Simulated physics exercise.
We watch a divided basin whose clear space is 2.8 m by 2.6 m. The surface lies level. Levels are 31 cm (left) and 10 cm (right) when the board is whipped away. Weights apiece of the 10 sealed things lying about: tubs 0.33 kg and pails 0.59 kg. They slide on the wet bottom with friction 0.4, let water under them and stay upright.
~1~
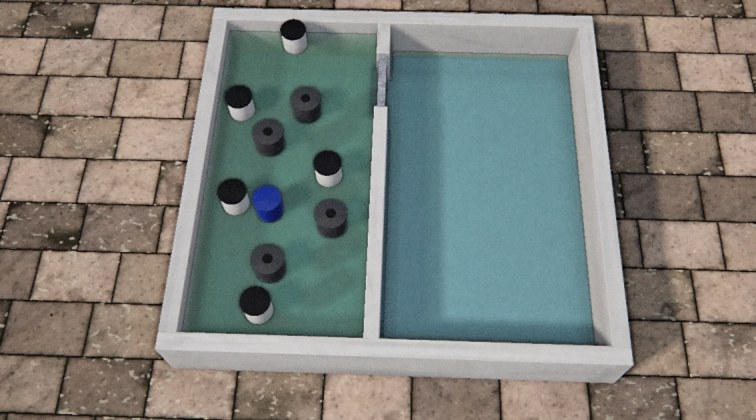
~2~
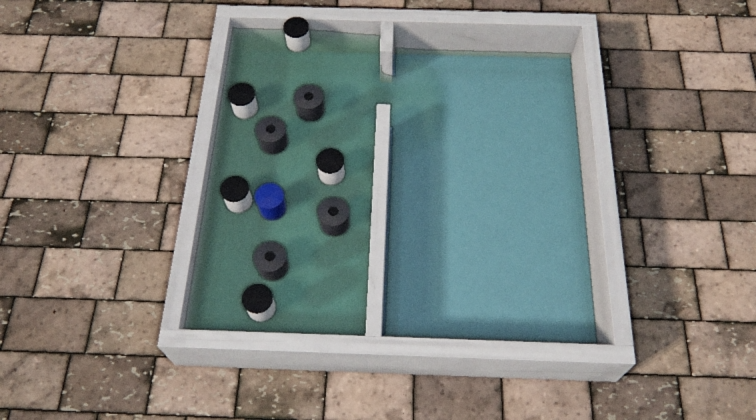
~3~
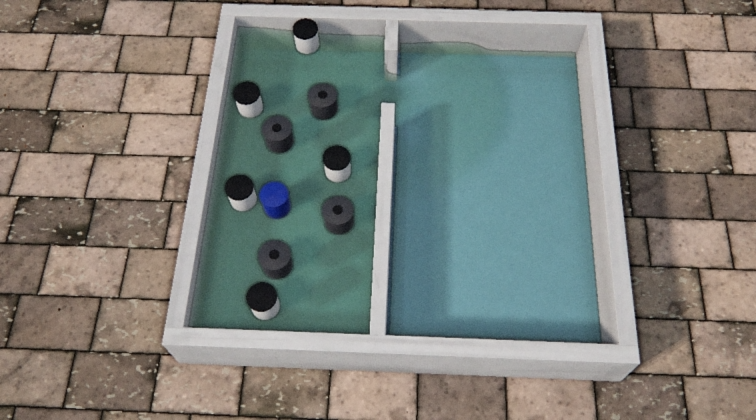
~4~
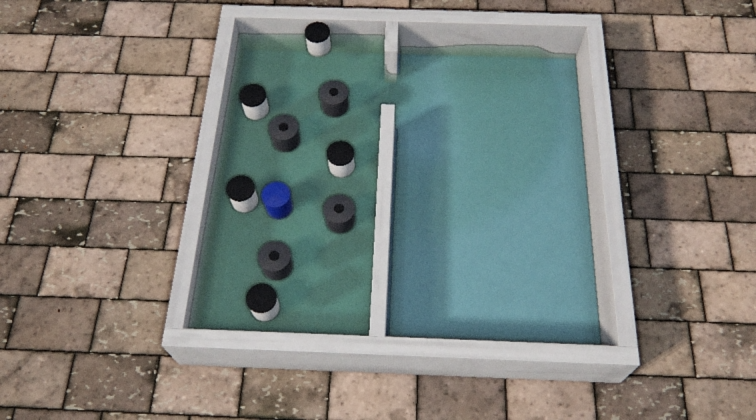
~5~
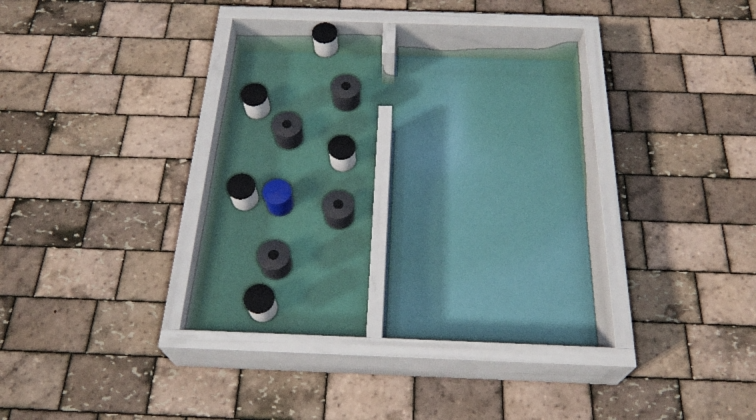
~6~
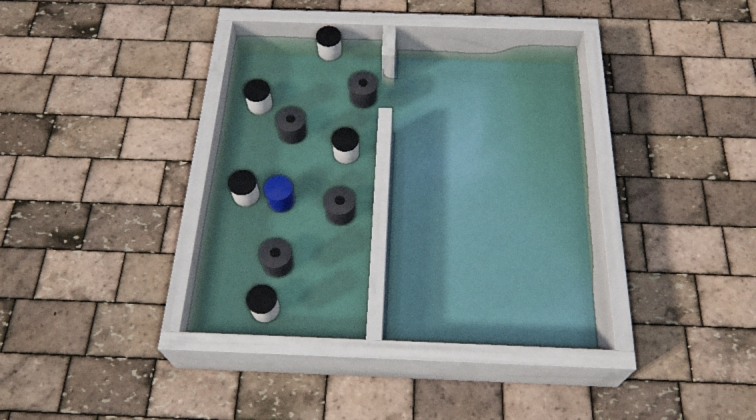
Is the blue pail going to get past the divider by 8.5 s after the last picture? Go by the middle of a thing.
Blue pail falls short.
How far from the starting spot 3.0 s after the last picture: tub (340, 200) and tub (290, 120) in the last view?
In that order: 60 cm, 80 cm.
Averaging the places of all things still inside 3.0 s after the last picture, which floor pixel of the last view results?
At about (357, 195).
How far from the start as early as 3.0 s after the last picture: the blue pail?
Roughly 50 cm by then.
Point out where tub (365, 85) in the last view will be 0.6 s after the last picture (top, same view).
Near (453, 89).
Then, 0.6 s after the last picture the blue pail is near (281, 170), 0.3 m from its start, afloat; 1 of 10 are over the mark; 10 afloat.
Then, 3.0 s after the last picture the blue pail is near (302, 153), 0.5 m from its start, afloat; 3 of 10 are over the mark; 10 afloat.
Then, 5.5 s after the last picture the blue pail is near (297, 163), 0.4 m from its start, afloat; 2 of 10 are over the mark; 10 afloat.
Then, 8.5 s after the last picture the blue pail is near (300, 155), 0.5 m from its start, afloat; 2 of 10 are over the mark; 10 afloat.
